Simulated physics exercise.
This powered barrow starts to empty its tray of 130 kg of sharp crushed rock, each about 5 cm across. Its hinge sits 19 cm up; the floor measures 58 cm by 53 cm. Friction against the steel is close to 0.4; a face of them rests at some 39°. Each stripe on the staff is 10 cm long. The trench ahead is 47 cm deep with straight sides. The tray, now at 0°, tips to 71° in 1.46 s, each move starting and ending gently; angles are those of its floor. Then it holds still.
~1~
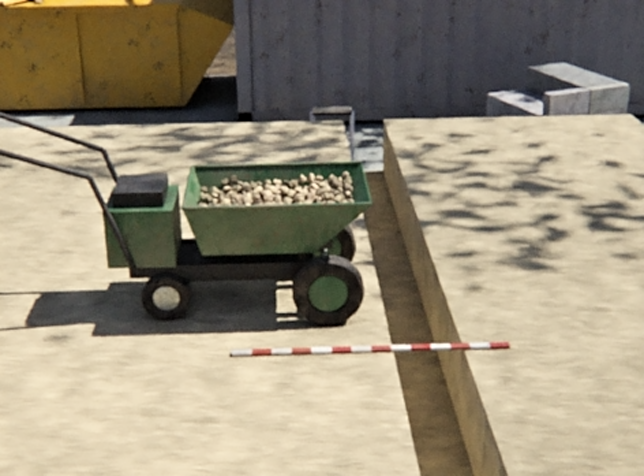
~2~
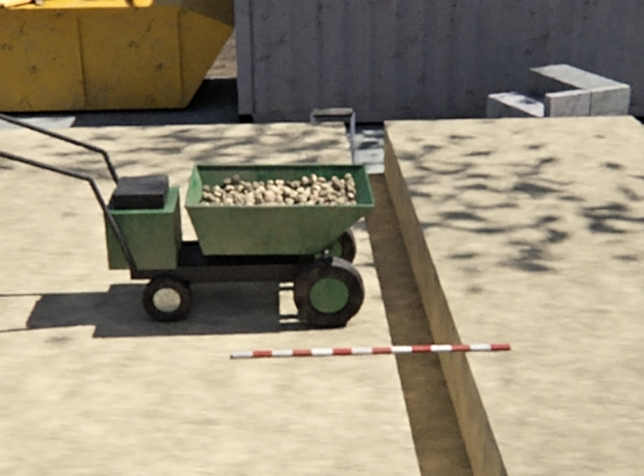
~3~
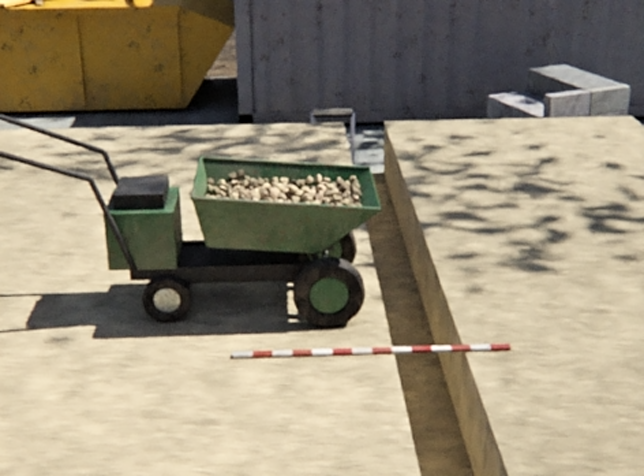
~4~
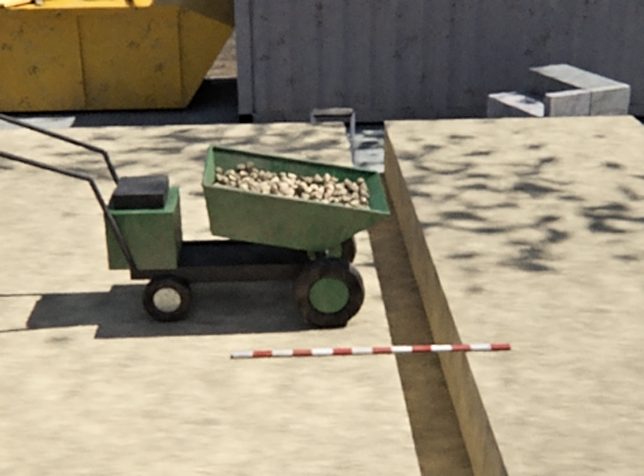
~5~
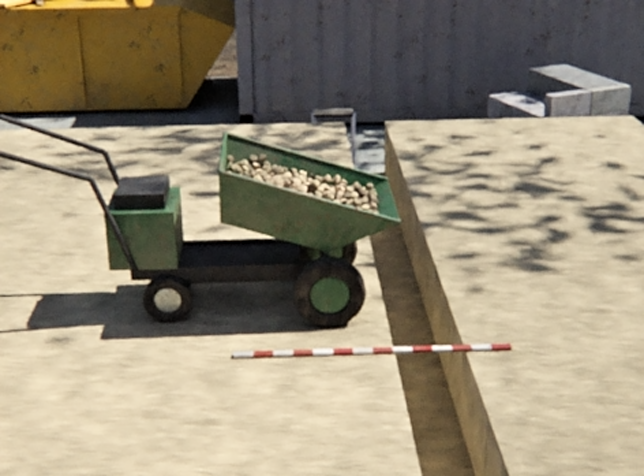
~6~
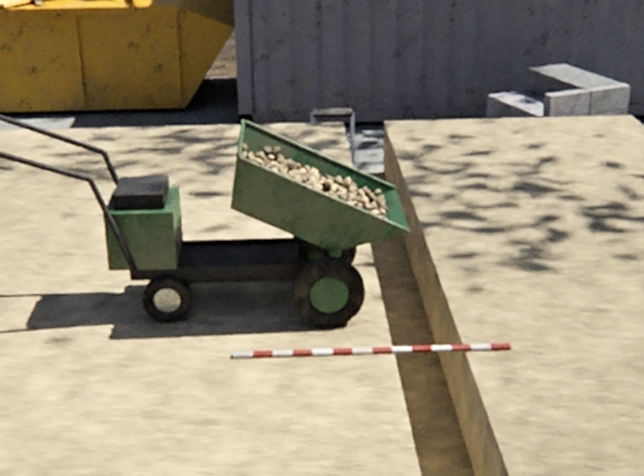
A green powered barrow stands beside a trench as its stone-filled tray tilts to the right.
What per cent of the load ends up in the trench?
About 58 per cent.
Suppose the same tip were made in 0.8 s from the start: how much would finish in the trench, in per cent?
In that case some 45 per cent.
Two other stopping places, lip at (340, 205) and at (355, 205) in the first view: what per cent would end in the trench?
Near 95 per cent from the first place, 80 from the second.
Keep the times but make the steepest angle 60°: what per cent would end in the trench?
It would be near 45 per cent.
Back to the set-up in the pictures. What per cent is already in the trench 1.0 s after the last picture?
About 15 per cent by then.
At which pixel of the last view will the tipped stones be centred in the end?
Near (438, 348).
Then, 0.5 s after the last picture the floor is at 60°, 100 % in the tray; the foremost stones are at (418, 256).
Then, 1.0 s after the last picture the floor is at 71°, 63 % in the tray, 16 % in the trench, 21 % past the trench; the foremost stones are at (491, 298).
Then, 1.3 s after the last picture the floor is at 71°, 21 % in the tray, 33 % in the trench, 46 % past the trench; the foremost stones are at (555, 289).
Then, 3.3 s after the last picture the floor is at 71°, 0 % in the tray, 58 % in the trench, 42 % past the trench; the foremost stones are at (577, 298).
